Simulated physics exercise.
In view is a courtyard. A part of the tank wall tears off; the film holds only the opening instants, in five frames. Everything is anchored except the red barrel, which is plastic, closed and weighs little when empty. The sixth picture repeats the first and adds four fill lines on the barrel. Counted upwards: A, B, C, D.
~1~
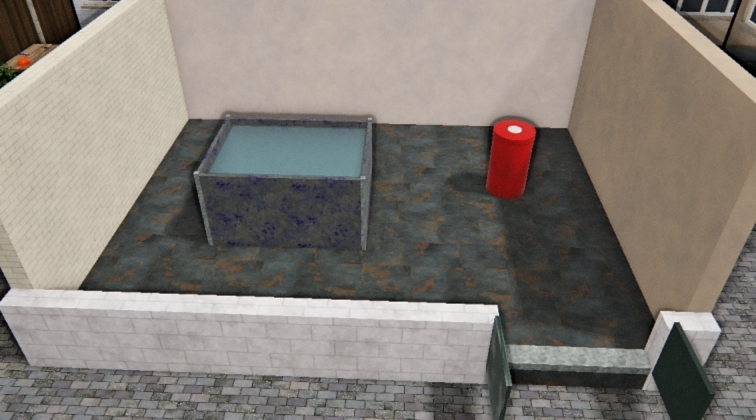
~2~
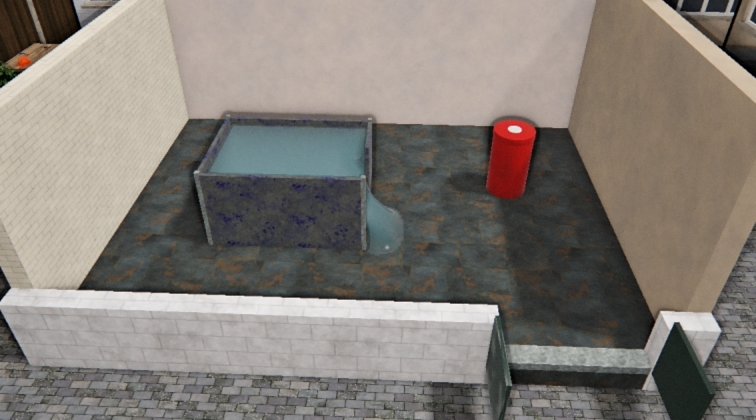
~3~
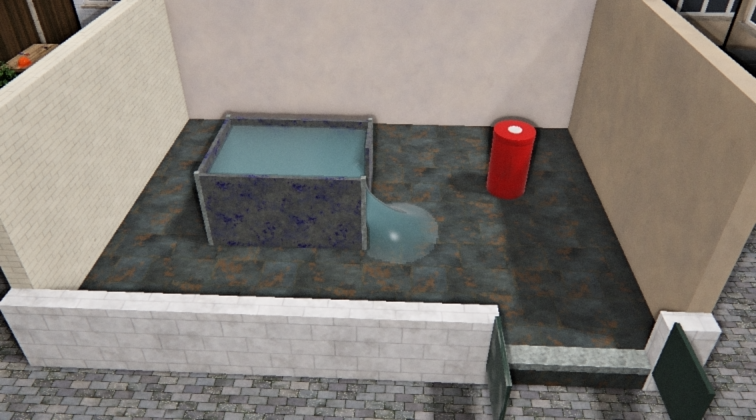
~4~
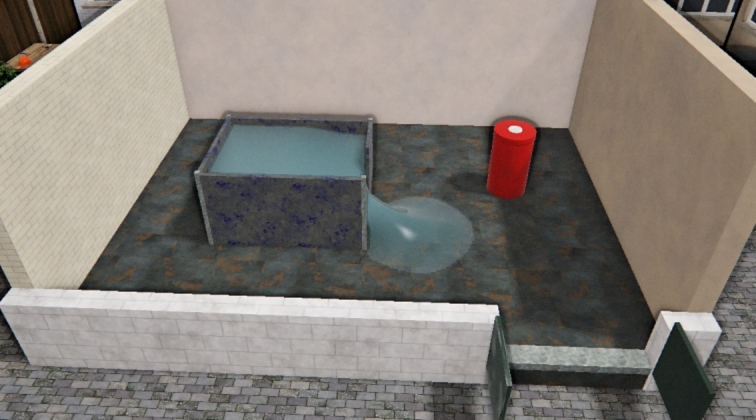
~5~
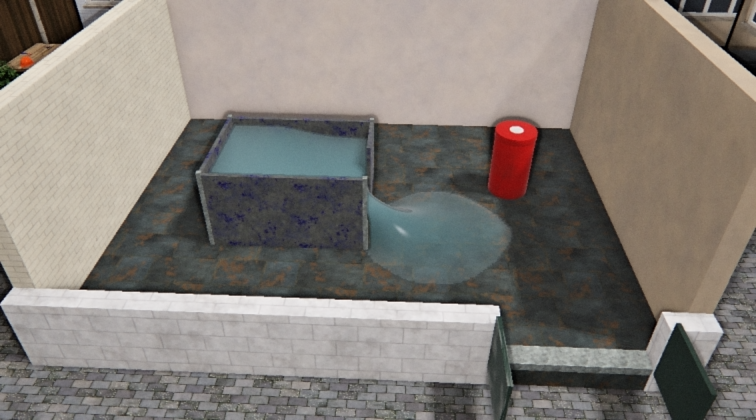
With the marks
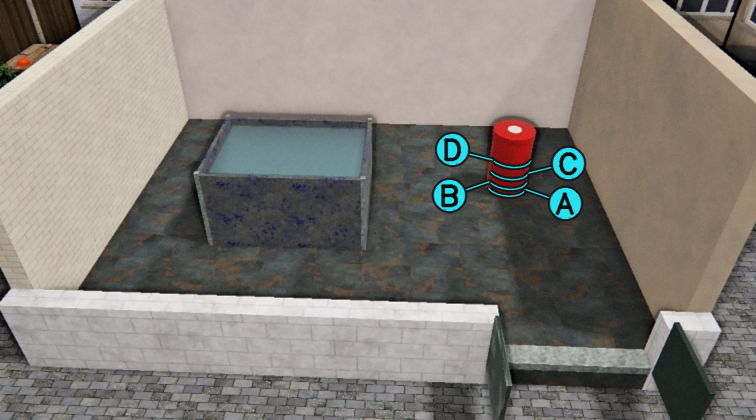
A full tank in a courtyard releases water from its right side, spreading across the floor.
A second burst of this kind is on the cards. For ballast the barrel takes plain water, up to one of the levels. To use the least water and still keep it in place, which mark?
The answer is mark C.
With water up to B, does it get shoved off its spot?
Yes, that goes wrong.
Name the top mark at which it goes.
Here it is mark B.
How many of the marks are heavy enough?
Two of the four.
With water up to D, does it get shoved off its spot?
No, not at all.
On the marked copy, A at (508, 196); B at (509, 189); C at (511, 179); D at (513, 167); from the bottom up A, B, C, D.
For mark A, it is pushed about 4 times its own width away.
For mark B, it is pushed about its own width away.
For mark C, it does not move.
For mark D, it does not move.
